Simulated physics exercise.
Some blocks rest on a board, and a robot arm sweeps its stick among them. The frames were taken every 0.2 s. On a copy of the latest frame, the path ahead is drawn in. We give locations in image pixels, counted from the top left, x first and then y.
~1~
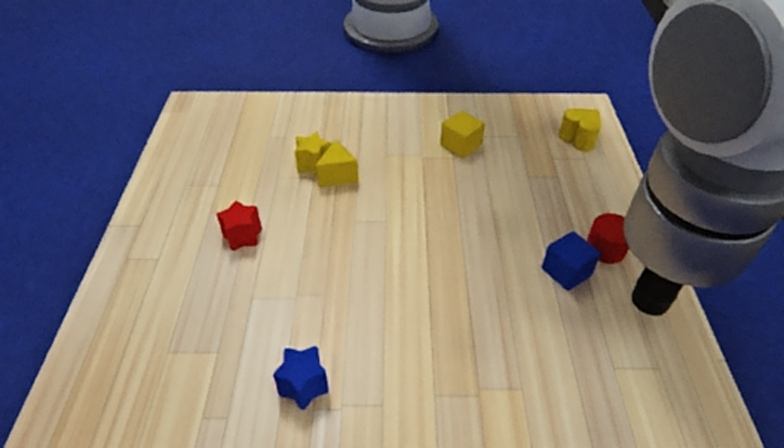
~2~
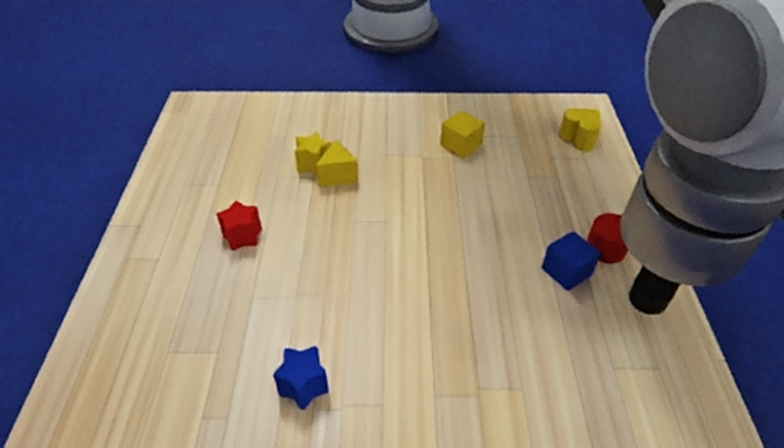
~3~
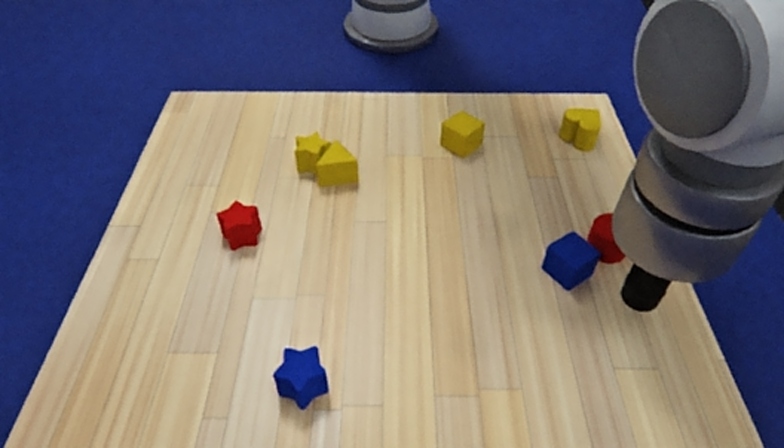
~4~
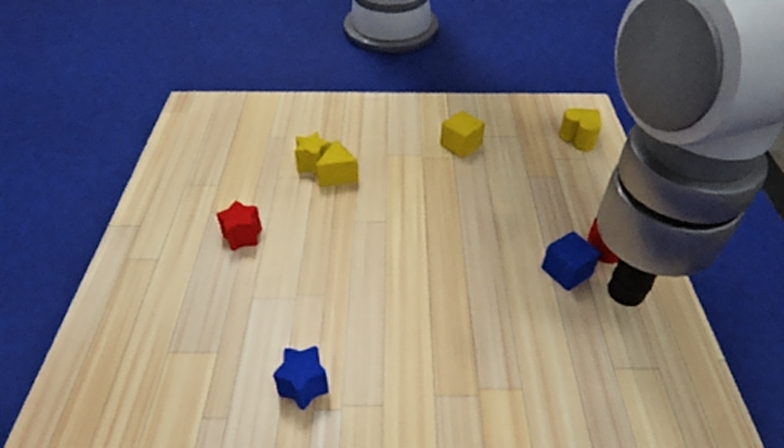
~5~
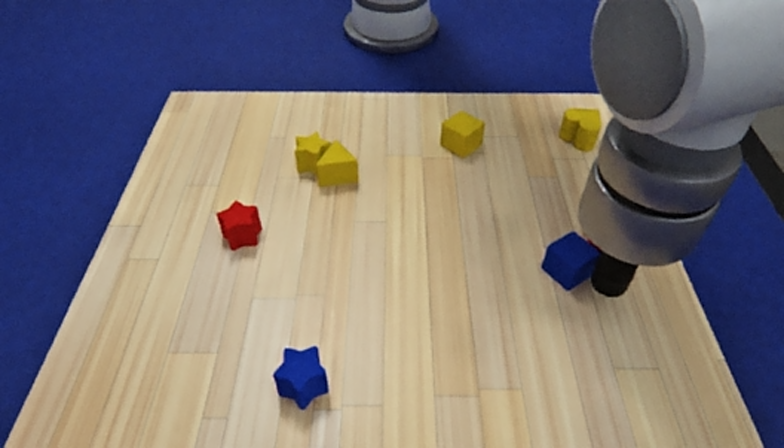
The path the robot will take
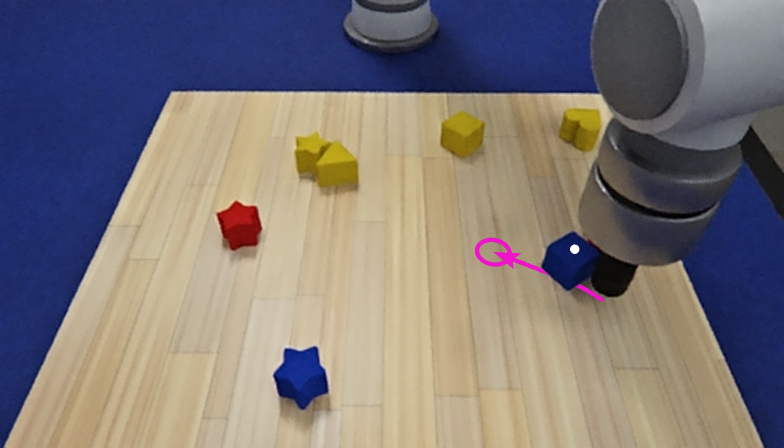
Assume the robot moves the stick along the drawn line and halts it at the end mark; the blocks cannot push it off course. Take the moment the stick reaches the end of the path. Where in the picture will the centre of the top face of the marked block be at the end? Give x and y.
I predict (525, 213).
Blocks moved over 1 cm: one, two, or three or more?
Going by the path, one of them shifts by more than about 1 cm.
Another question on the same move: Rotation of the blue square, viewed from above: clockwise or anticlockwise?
Spins clockwise.
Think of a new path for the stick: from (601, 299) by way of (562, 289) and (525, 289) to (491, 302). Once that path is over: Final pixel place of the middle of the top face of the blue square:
Located at (554, 238).
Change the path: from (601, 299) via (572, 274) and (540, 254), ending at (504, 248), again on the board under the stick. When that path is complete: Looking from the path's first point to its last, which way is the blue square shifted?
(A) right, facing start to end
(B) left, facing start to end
The correct letter is A.
The line goes from (601, 299) through (565, 280) and (529, 266) to (493, 252); the dot is on the blue square.
What follows on the original path. One third of the way, stick at (570, 264); blue square at (550, 232), turned 20° clockwise.
Two thirds of the way, stick at (533, 250); blue square at (530, 217), turned 40° clockwise.
At the end, stick at (497, 237); blue square at (525, 213), turned 60° clockwise; red cylinder unmoved.
